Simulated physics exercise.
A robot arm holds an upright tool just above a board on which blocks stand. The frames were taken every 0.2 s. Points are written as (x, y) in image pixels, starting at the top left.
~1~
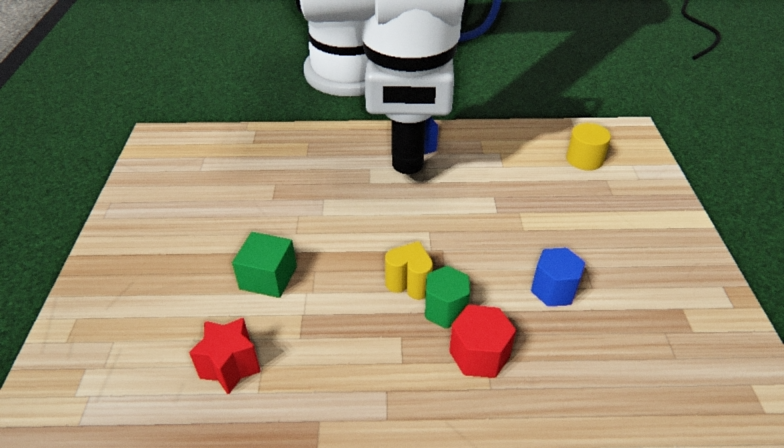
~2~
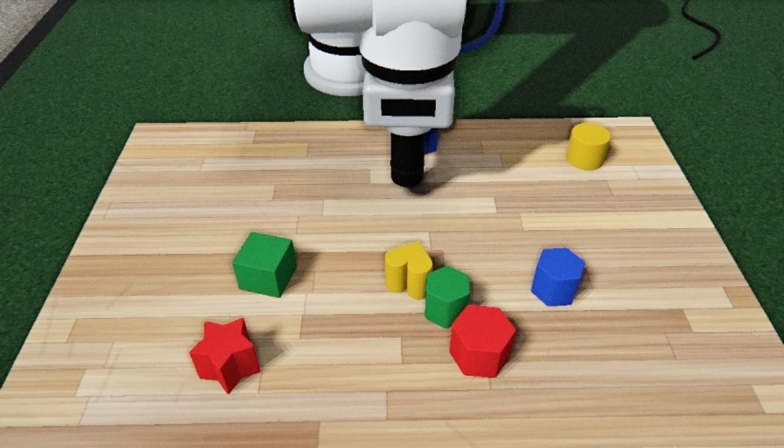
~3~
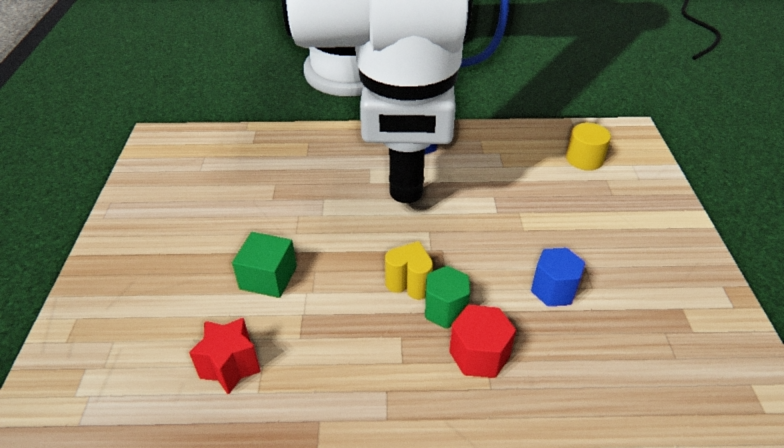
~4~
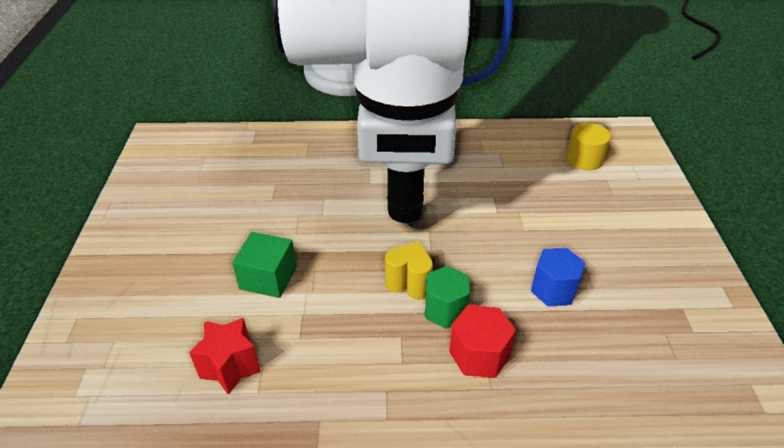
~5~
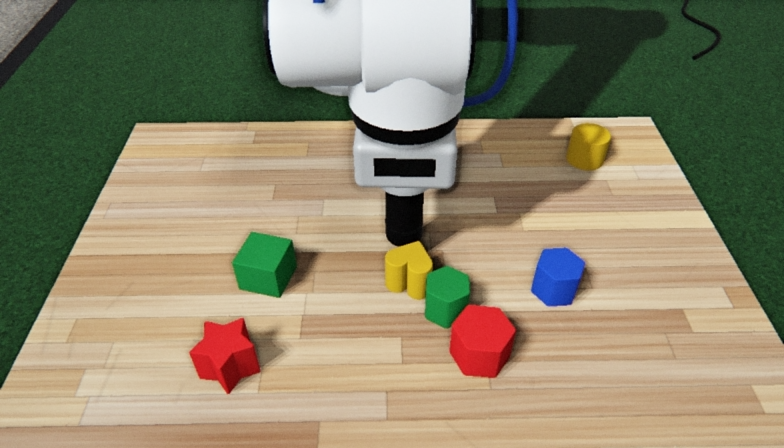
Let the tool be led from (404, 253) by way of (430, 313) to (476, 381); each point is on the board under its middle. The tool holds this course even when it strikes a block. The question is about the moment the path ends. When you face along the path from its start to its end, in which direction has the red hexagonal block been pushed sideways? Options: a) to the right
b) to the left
b: To the left.
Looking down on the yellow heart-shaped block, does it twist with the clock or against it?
It ends up turned clockwise.
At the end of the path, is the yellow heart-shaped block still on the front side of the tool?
It seems not.
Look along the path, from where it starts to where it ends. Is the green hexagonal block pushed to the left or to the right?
With start-to-end as forward, it shifts left.
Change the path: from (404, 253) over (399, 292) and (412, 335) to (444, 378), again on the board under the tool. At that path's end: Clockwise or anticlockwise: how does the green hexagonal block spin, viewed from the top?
My answer: Anticlockwise.
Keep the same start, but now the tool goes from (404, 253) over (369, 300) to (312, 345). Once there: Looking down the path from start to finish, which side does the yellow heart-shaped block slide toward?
The answer is left: Facing from the path's start to its end, that's where the yellow heart-shaped block shifts.
The first path, step by step. One third of the way, tool (418, 276); yellow heart-shaped block (408, 294), turned 35° clockwise; green hexagonal block (450, 295), turned 50° anticlockwise.
Two thirds of the way, tool (447, 318); yellow heart-shaped block (409, 320), turned 85° clockwise; green hexagonal block (484, 331), turned 80° anticlockwise; red hexagonal block (531, 358).
At the end, tool (479, 365); yellow heart-shaped block (409, 320), turned 85° clockwise; green hexagonal block (526, 375), turned 105° anticlockwise; red hexagonal block (583, 387), turned 15° anticlockwise.
